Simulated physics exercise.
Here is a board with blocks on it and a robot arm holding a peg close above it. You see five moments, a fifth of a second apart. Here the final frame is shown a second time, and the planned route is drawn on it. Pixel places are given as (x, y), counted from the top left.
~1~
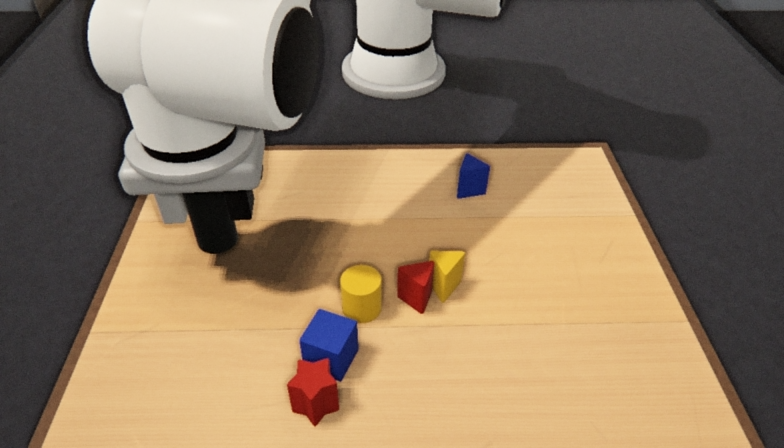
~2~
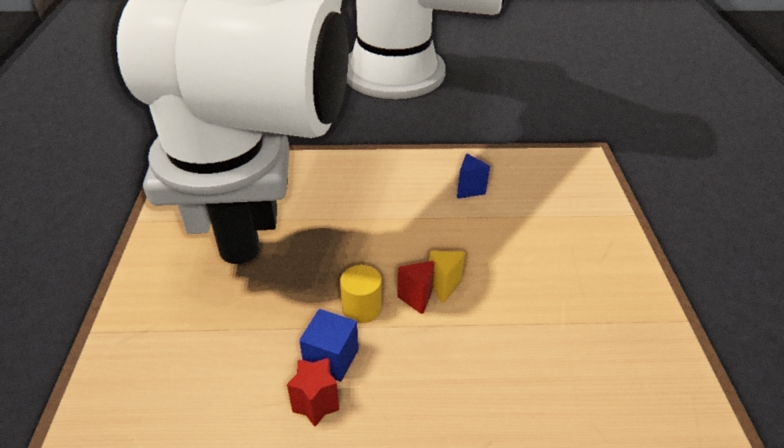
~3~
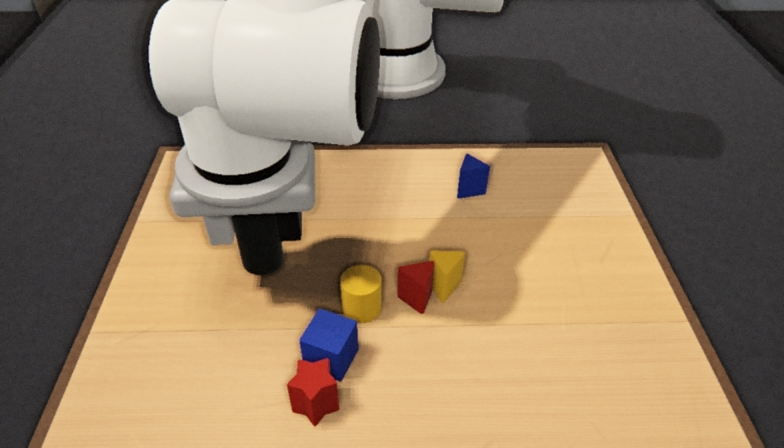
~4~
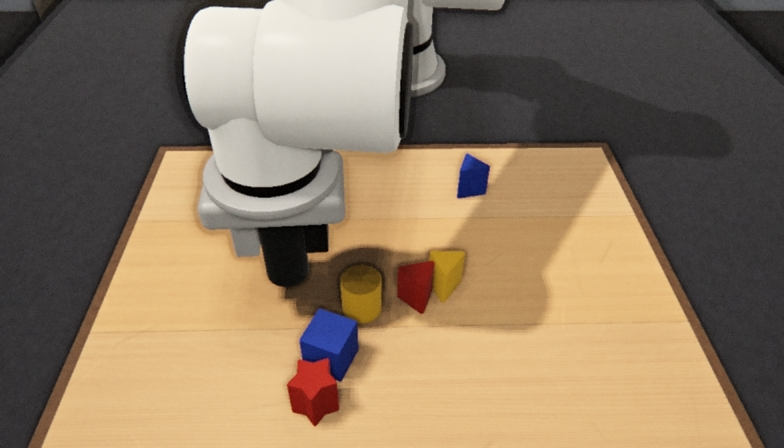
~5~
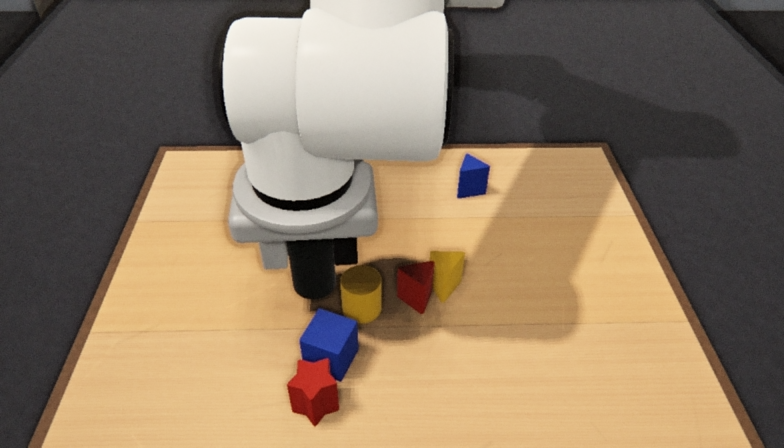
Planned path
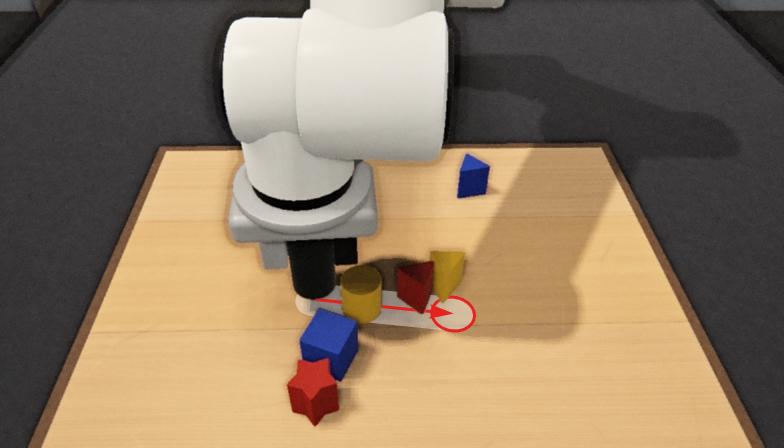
The clip opens with a white robot arm holding a black peg over the left side of a wooden board scattered with red, blue and yellow blocks. The arm moves steadily right and slightly toward the viewer, bringing the peg close beside the yellow cylinder, while every block stays still.
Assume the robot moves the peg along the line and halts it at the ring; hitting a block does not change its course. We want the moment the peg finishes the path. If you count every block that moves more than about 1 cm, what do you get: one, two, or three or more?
The push moves three or more blocks more than 1 cm.
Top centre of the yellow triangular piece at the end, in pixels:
The spot you're after is about (480, 243) in the image.
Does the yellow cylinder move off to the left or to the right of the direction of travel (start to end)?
It goes toward the right-hand side.
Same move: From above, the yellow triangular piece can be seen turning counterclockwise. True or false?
My answer: True.
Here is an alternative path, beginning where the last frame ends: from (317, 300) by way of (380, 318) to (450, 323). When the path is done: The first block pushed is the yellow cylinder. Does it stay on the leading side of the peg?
Final position: Ahead.
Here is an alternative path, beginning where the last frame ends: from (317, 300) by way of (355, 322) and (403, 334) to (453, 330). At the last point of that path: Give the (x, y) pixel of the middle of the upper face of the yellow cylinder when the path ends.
My estimate: (475, 273).
The line goes in a line from (317, 300) to (453, 314).
On the path given first. One third of the way, peg (362, 289); yellow cylinder (402, 287); red triangular piece (427, 270); yellow triangular piece (451, 257).
Two thirds of the way, peg (409, 294); yellow cylinder (448, 297); red triangular piece (448, 267), turned 35° anticlockwise; yellow triangular piece (464, 251).
At the end, peg (455, 298); blue square block unmoved; yellow cylinder (489, 311); red triangular piece (483, 263), turned 75° anticlockwise; yellow triangular piece (480, 243), turned 35° anticlockwise.
